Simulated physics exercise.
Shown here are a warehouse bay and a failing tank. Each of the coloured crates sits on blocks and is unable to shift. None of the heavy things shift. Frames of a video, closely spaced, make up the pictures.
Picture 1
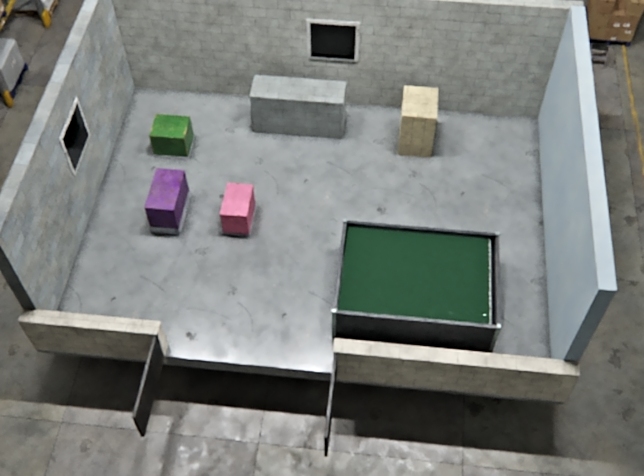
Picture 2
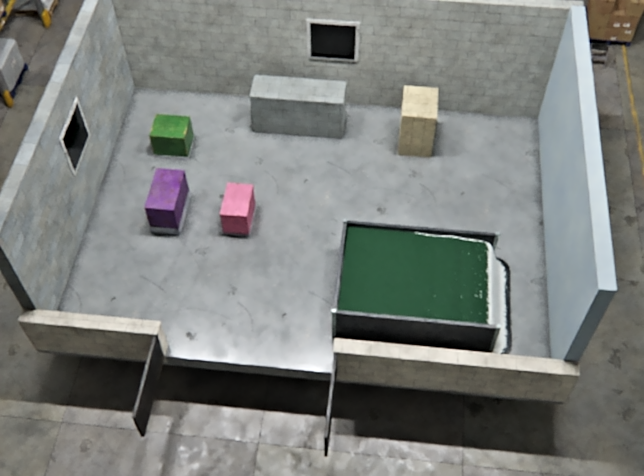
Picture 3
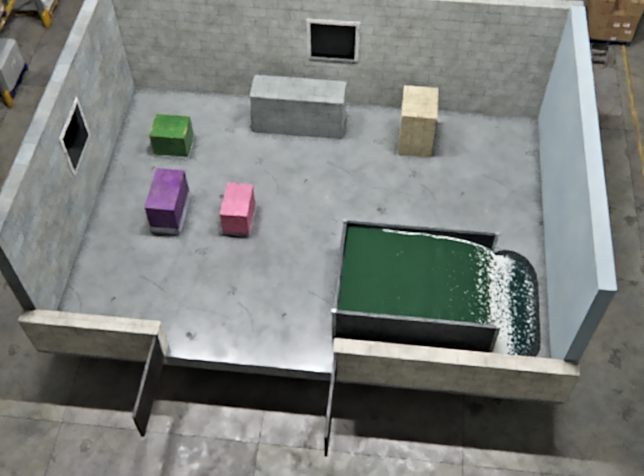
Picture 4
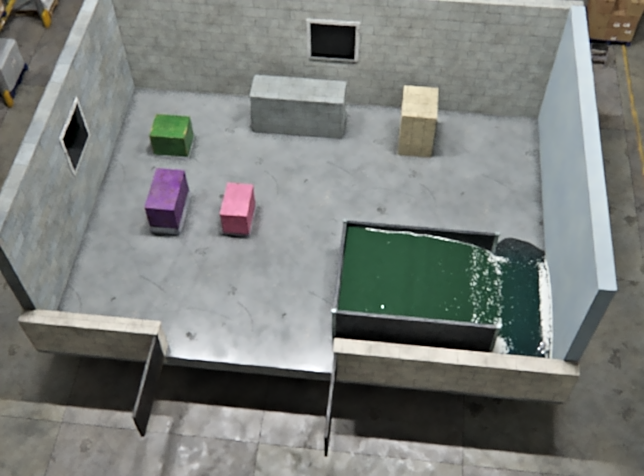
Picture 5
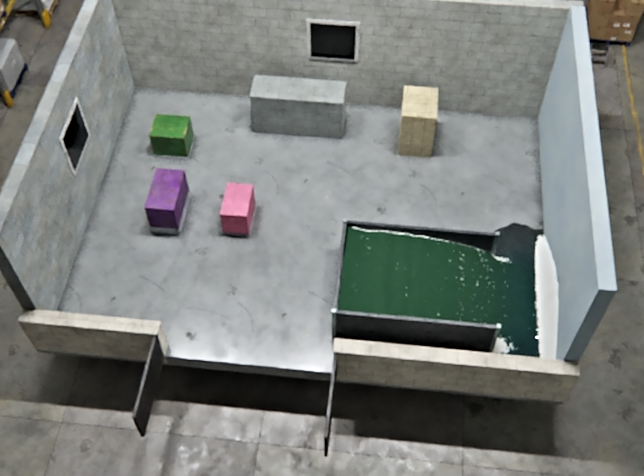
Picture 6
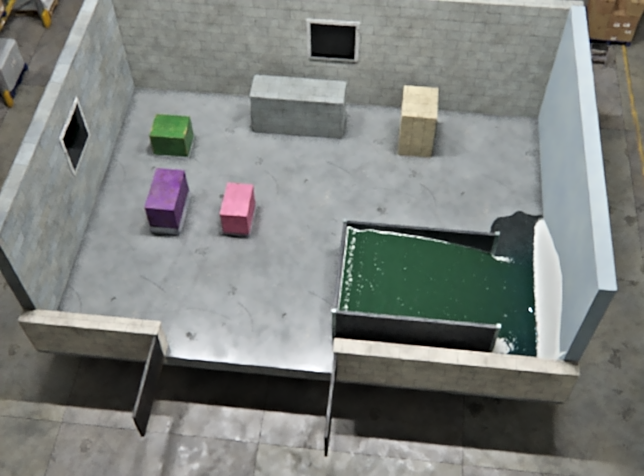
Green water pours from the tank's right side and spreads across the floor to the right wall.
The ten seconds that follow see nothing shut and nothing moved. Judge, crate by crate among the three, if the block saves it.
Pink crate: Block fails, wet; purple crate: Block saves it; green crate: Block fails, wet.
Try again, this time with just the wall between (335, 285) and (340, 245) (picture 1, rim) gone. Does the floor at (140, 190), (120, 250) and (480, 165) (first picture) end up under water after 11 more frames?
In the order given, the spots are not soaked, swamped and not soaked.
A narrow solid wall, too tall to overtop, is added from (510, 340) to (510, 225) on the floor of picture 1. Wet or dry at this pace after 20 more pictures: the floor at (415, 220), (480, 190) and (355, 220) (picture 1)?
The first point comes out unwetted, the next inundated, the last unwetted.
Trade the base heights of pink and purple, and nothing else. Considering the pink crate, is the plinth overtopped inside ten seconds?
Pink crate: Untouched.
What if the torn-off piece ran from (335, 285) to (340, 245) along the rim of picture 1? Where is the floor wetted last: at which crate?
Last in line is the green one.
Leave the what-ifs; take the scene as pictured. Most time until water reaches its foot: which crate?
The crate marked green comes last.
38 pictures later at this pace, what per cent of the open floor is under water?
Share estimate: About 75 per cent.
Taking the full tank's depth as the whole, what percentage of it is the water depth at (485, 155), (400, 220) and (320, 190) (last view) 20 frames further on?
About 8, 0 and 0 percent, in that order.
A moment on, water covers 15 % of the floor; the pink crate not reached, the purple crate not reached, the green crate not reached.
Next, water covers 25 % of the floor; the pink crate not reached, the purple crate not reached, the green crate not reached.
Then, water covers 50 % of the floor; the pink crate not reached, the purple crate not reached, the green crate not reached.
Later, water covers 75 % of the floor; the pink crate water round its plinth, the purple crate water round its plinth, the green crate water round its plinth.
In the end, water covers 100 % of the floor; the pink crate was topped, the purple crate stayed above the water, the green crate was topped.
